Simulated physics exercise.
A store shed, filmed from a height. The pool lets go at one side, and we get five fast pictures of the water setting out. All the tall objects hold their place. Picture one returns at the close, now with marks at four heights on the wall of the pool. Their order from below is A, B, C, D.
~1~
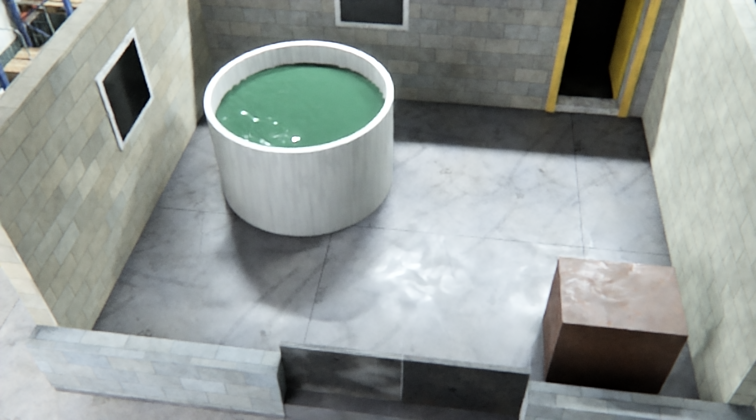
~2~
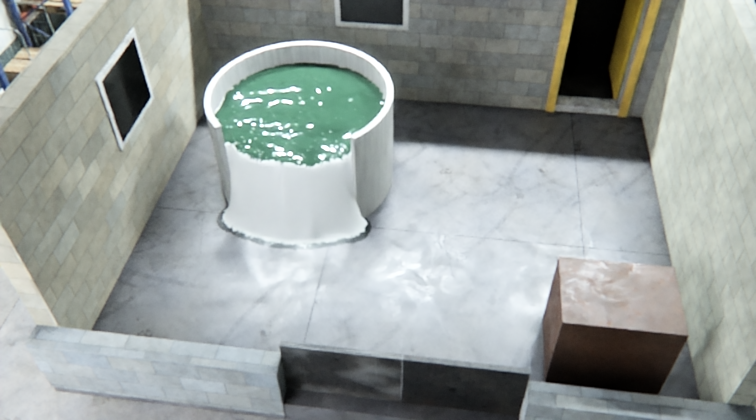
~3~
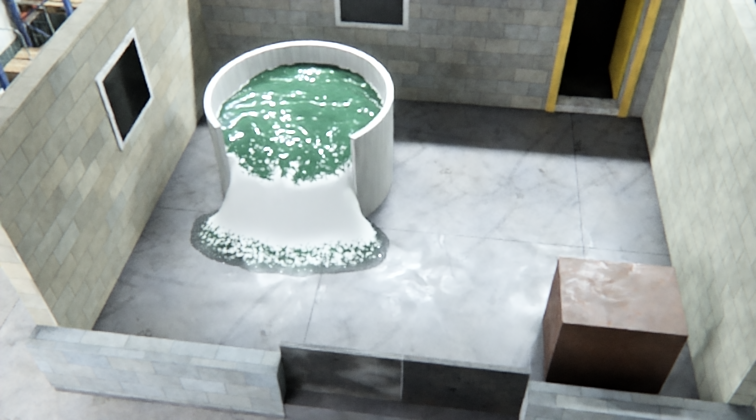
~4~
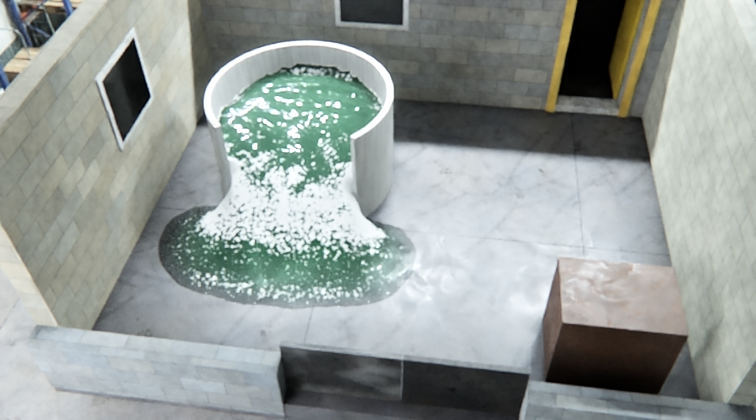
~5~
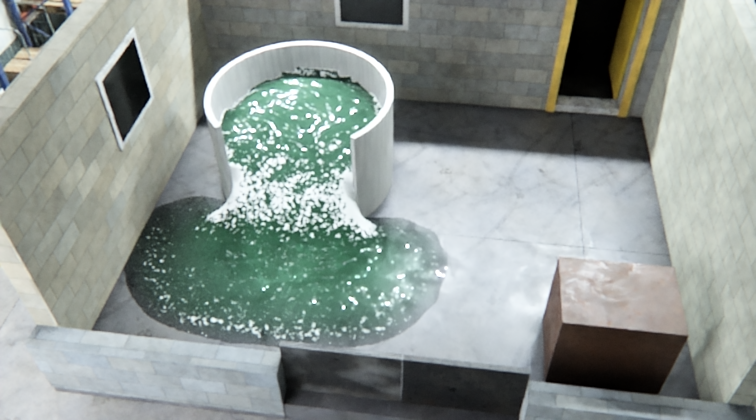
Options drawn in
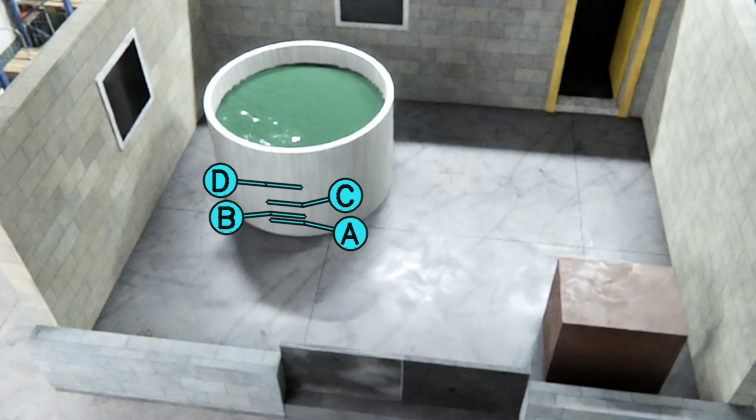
We see a round white pool of still green water in a walled shed, with a brown block at right; the pool's front opens, and foaming water pours out and spreads across the floor in a widening puddle.
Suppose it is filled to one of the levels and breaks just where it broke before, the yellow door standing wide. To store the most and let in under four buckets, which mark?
Level C just does it.
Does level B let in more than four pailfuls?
No, that is safe.
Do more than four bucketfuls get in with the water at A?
No, not at all.
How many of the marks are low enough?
Three of the four.
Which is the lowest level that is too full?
The answer is D.
On the marked copy, A at (288, 221); B at (287, 215); C at (285, 203); D at (282, 185); from the bottom up A, B, C, D.
With A, nothing gets over.
With B, nothing gets over.
With C, a splash gets over, under a bucket.
With D, about 9 bucketfuls get in.
